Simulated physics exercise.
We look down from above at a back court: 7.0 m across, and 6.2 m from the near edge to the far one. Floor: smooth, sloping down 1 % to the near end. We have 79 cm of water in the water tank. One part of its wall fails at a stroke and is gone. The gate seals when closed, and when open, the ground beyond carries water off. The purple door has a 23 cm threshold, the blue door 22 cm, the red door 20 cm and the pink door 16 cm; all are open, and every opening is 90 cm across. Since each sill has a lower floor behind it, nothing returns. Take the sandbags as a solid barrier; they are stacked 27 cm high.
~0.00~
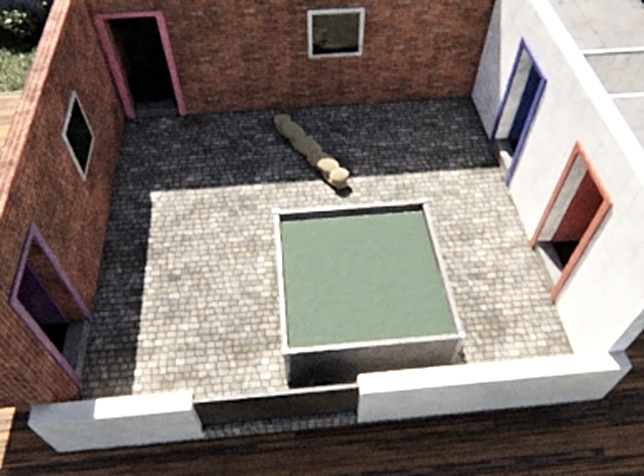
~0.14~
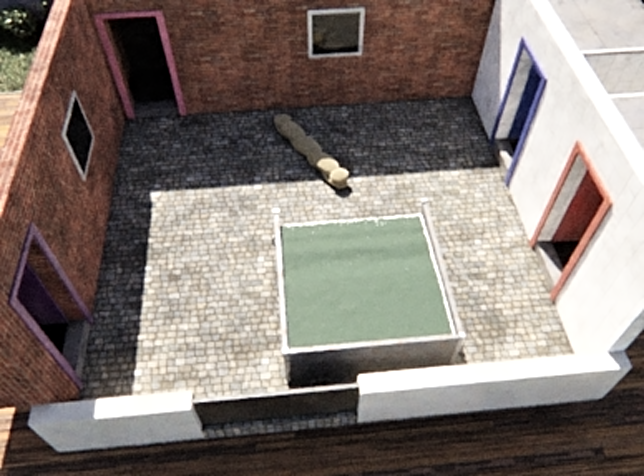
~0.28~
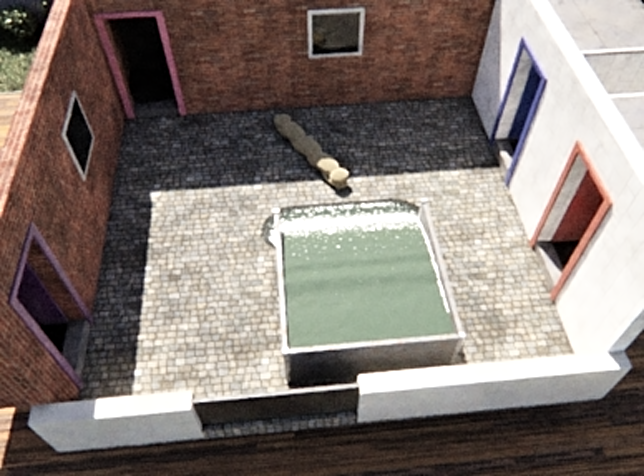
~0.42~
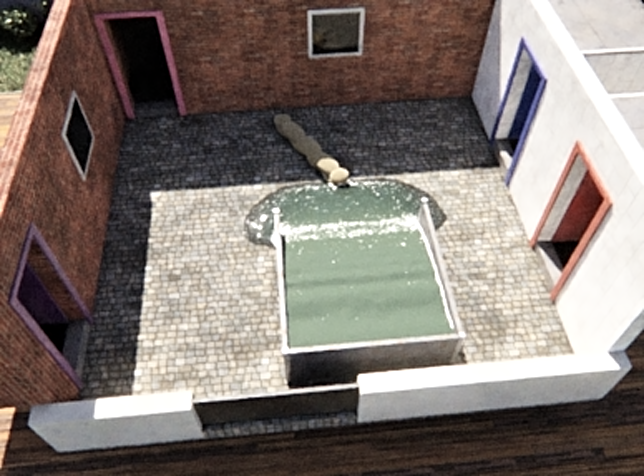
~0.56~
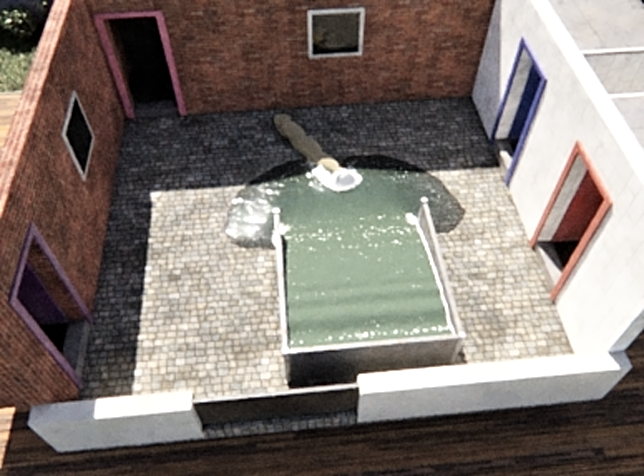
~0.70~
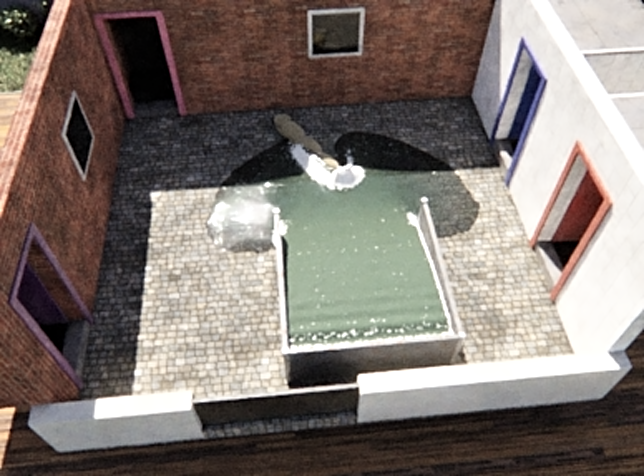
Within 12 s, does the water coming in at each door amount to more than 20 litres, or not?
The purple door remains shy of the limit, the blue door remains shy of the limit, the red door remains shy of the limit, the pink door overtops the limit.
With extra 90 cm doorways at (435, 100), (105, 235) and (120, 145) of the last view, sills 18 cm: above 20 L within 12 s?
Note, doorways in listed order: Goes beyond, stays short, goes beyond.
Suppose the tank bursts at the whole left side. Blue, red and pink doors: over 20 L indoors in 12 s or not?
Door by door - blue: Within bounds, red: Within bounds, pink: Out of bounds.
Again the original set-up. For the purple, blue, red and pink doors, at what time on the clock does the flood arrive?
The front reaches purple at 3.6 s, blue at 1.3 s, red at 3.8 s, pink at 1.6 s.
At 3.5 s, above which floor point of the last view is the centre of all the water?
About (318, 177).
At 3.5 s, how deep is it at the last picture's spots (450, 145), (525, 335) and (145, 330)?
About 24, 0 and 0 cm respectively.
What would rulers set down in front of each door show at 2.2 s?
Depths in cm: Purple 0, blue 8, red 0, pink 21.
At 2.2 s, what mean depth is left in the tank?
Around 27 cm on average.
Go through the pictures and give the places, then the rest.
The water tank at (361, 272) is whole and still, 79 cm deep, in the first picture.
Water pours out on the water tank's far side and has run 1.2 m, to a hidden place; typically 6 cm deep outside, 79 cm at the water tank's back, in the second picture.
The front is at (268, 225), 1.4 m from the gap on the water tank's far side; 1.8 m2 of floor is under water; 79 cm left at the back of the water tank, in the third picture.
Water pours out on the water tank's far side and has run 1.7 m, to (256, 210); typically 12 cm deep outside, 79 cm at the water tank's back, in the fourth picture.
Water pours out on the water tank's far side and has run 2.1 m, to (435, 181); typically 9 cm deep outside, 74 cm at the water tank's back, in the fifth picture.
The front is at (366, 135), 2.6 m from the gap on the water tank's far side; 7.7 m2 of floor is under water; 67 cm left at the back of the water tank, in the sixth picture.
After 1.4 s water covers 45 % of the floor and is deepest (48 cm) near (337, 193); purple door not reached, blue door 3 cm at the sill, 0 L in, red door not reached, pink door not reached.
After 2.2 s water covers 50 % of the floor and is deepest (50 cm) near (463, 98); purple door not reached, blue door 8 cm at the sill, 0 L in, red door not reached, pink door 21 cm at the sill, 0 L in.
After 3.5 s water covers 60 % of the floor and is deepest (38 cm) near (135, 120); purple door not reached, blue door 20 cm at the sill, 0 L in, red door not reached, pink door 30 cm at the sill, 62 L in.
After 7.0 s water covers 95 % of the floor and is deepest (26 cm) near (343, 399); purple door 5 cm at the sill, 0 L in, blue door 10 cm at the sill, 1 L in, red door 9 cm at the sill, 0 L in, pink door 10 cm at the sill, 138 L in.
After 12.0 s water covers 95 % of the floor and is deepest (16 cm) near (264, 407); purple door 13 cm at the sill, 0 L in, blue door 11 cm at the sill, 1 L in, red door 10 cm at the sill, 0 L in, pink door 3 cm at the sill, 138 L in.
